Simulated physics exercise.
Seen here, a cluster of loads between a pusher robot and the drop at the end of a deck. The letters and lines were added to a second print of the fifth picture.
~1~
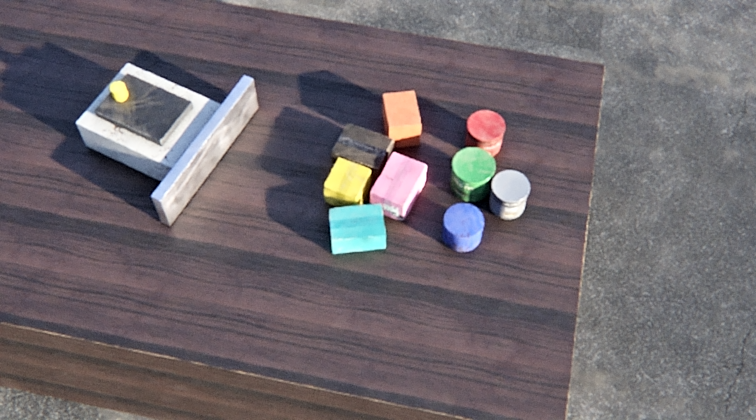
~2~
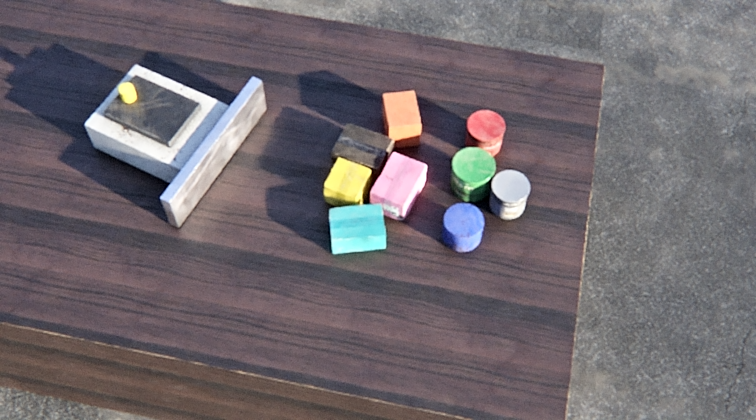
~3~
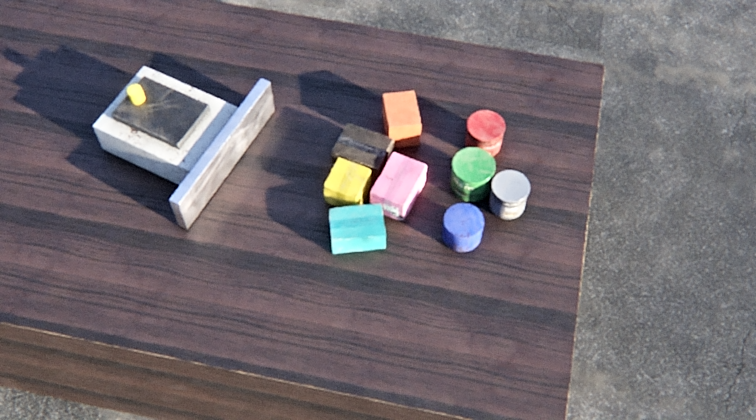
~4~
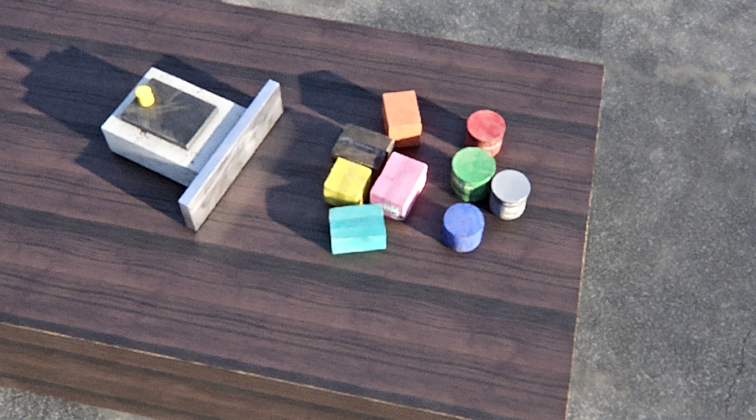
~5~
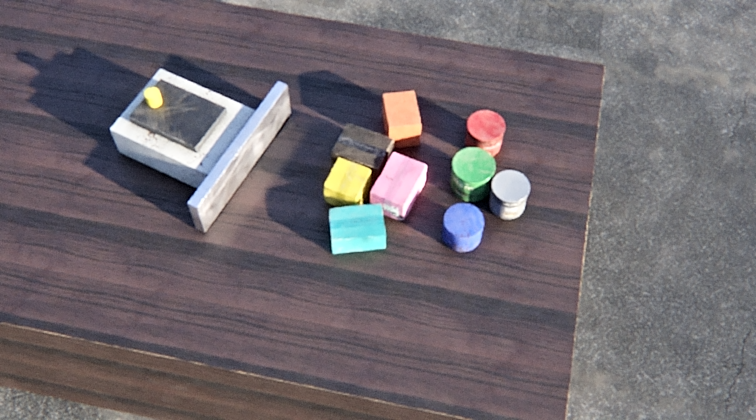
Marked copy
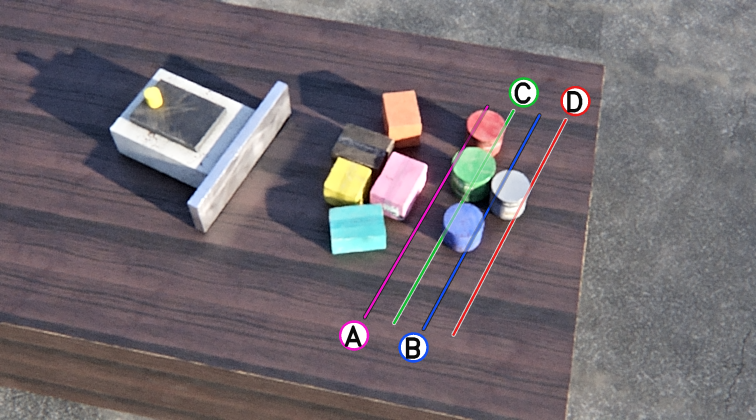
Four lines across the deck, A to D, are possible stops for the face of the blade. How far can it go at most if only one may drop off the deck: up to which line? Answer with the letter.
It can go as far as B.
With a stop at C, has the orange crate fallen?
By then, no.
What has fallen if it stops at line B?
The grey pail goes over.
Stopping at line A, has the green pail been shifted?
By then, yes.
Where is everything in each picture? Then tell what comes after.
In the first picture, blue canister (463, 228); black box (363, 153); turquoise box (357, 229).
In the second picture, robot (158, 112); green pail (472, 175).
In the third picture, robot (167, 114); pink parcel (398, 187).
In the fourth picture, robot (175, 115); grey pail (509, 195).
In the fifth picture, robot (184, 117); blue canister (463, 228); black box (363, 153); turquoise box (357, 229).
On the copy, A at (431, 205); B at (486, 215); C at (458, 210); D at (514, 220).
On B. First, robot (269, 132); pink parcel (405, 191); black box (377, 158).
Then, robot (356, 147); grey pail (535, 212); green pail (509, 183).
Finally, robot (424, 159); grey pail over the edge; green pail (574, 200); one fallen.
By contrast, A is within the limit but short; C is within the limit but short; D drops two.
